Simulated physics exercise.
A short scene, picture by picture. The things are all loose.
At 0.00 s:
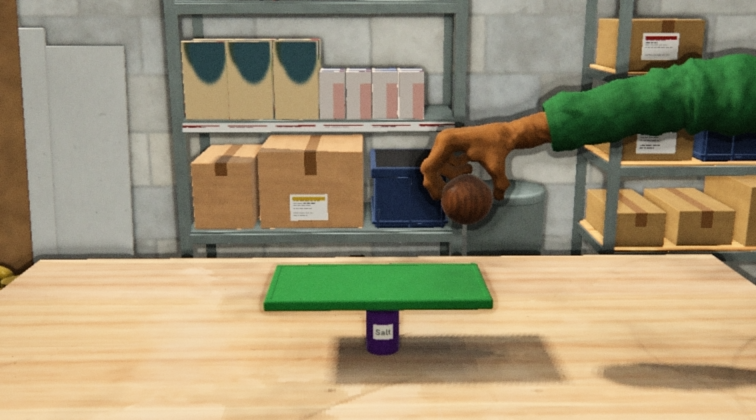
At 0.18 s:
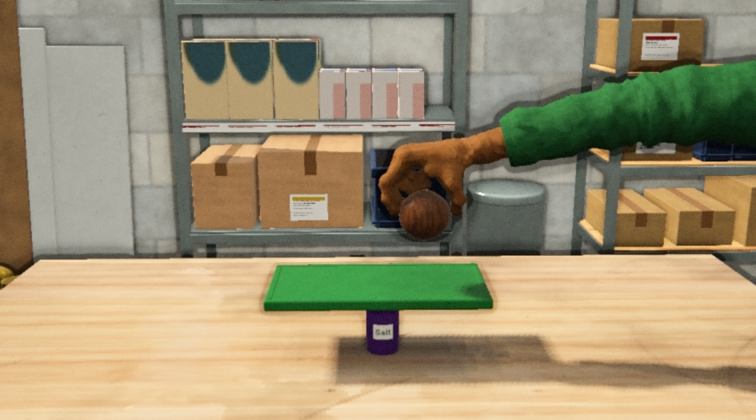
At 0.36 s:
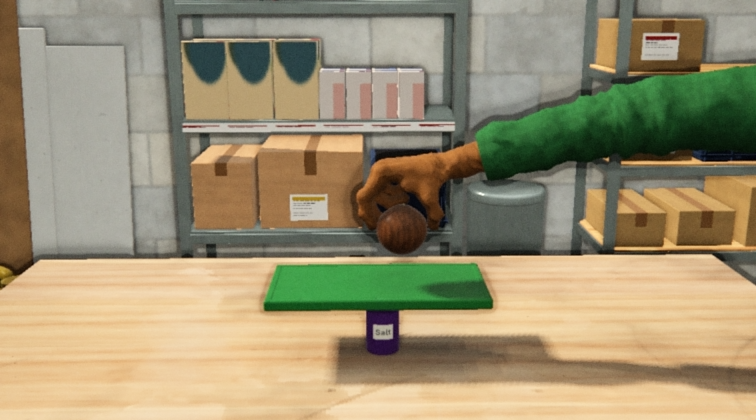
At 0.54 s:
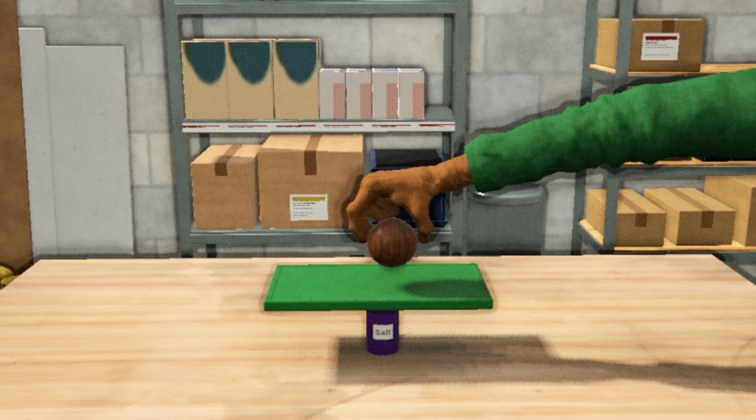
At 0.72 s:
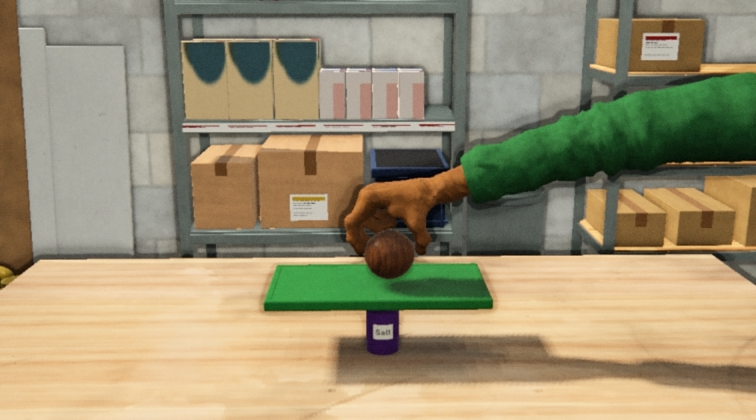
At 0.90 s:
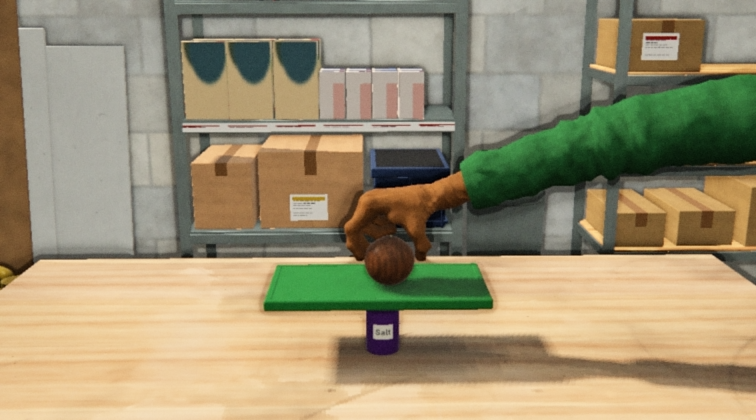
A brown hand in a fuzzy green sleeve, reaching in from the right, carries a round brown onion leftward and down until it sits under the fingers at about the middle of a green board. The board lies across a small purple shaker on a pale wooden table, and both stay still. Seen from the front by an unmoving camera, a storeroom with boxes on metal shelves stands behind.
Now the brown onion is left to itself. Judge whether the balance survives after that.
I'd say it stands firm, no trouble.
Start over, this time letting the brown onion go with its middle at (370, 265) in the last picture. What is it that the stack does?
Result: The stack stays stable.
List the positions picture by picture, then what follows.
The first picture shows still above its spot; brown onion (467, 200); purple shaker (383, 320).
The second picture shows still above its spot; brown onion (425, 215); purple shaker (383, 320).
The third picture shows still above its spot; brown onion (402, 229); purple shaker (383, 320).
The fourth picture shows still above its spot; brown onion (392, 243); purple shaker (383, 320).
The fifth picture shows still above its spot; brown onion (390, 254); purple shaker (383, 320).
The sixth picture shows in place under the hand; brown onion (390, 260); purple shaker (383, 320).
After 1.10 s, no change.
After 1.30 s, brown onion resting near (390, 261).
In the end (2.0 s), all 3 unmoved. At the end, from the last picture's camera, brown onion near (390, 261). The stack holds.
